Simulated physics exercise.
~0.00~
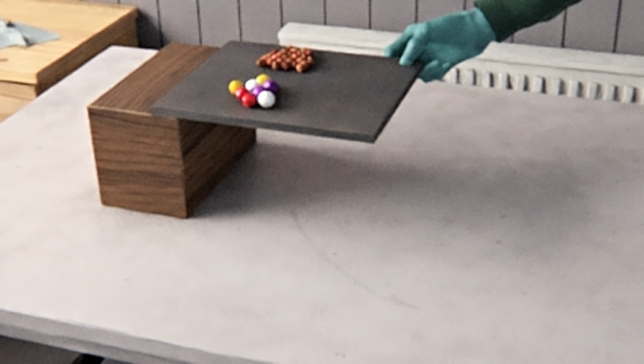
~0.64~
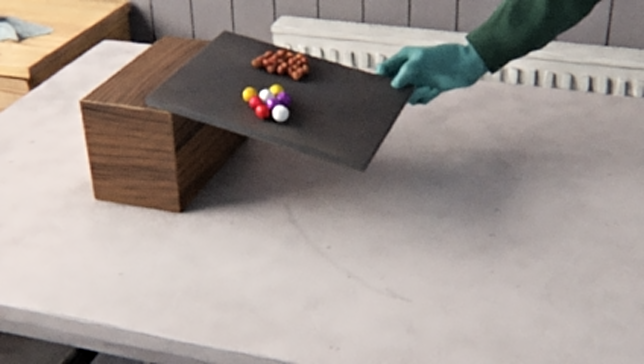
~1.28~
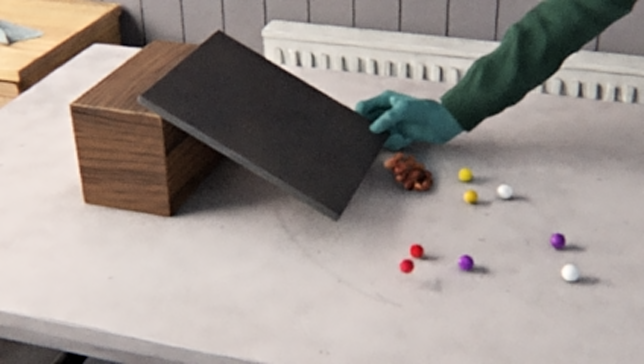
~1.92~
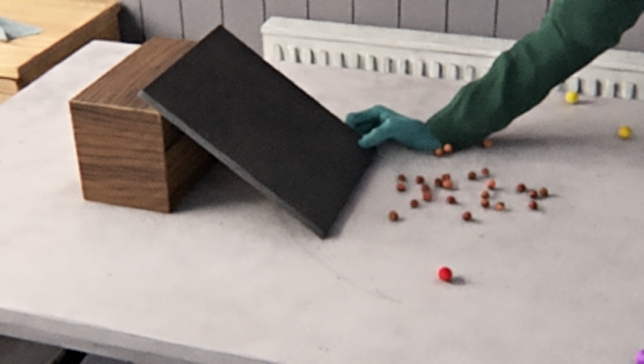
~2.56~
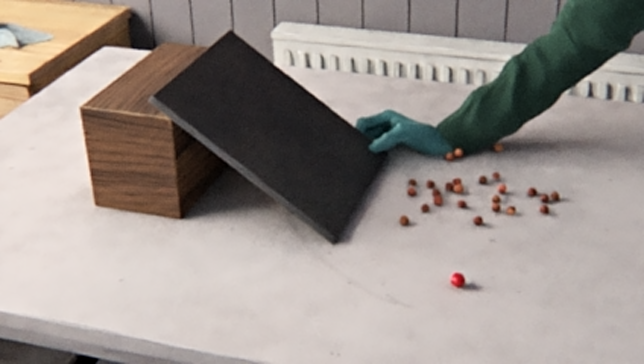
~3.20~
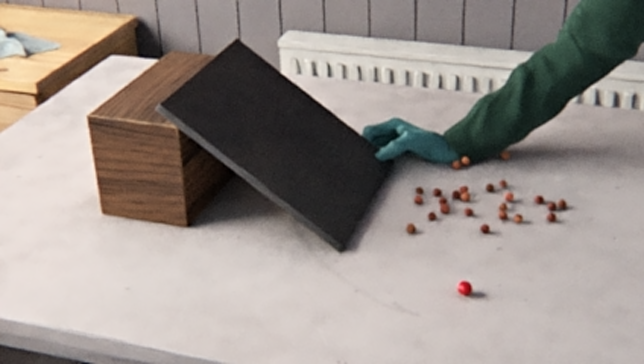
At the start, a gloved hand in a green sleeve holds up the right end of a dark board whose left end rests on a wooden block, with colourful balls in front and small brown pieces behind. The hand lowers its end, and both heaps stay put on the gentle slope at first. As the board tilts more steeply, the balls roll off and scatter rightward across the table, followed by the brown pieces. The board comes to rest against the tabletop. Finally, the brown pieces lie spread near its foot, while one red ball remains in view toward the front.
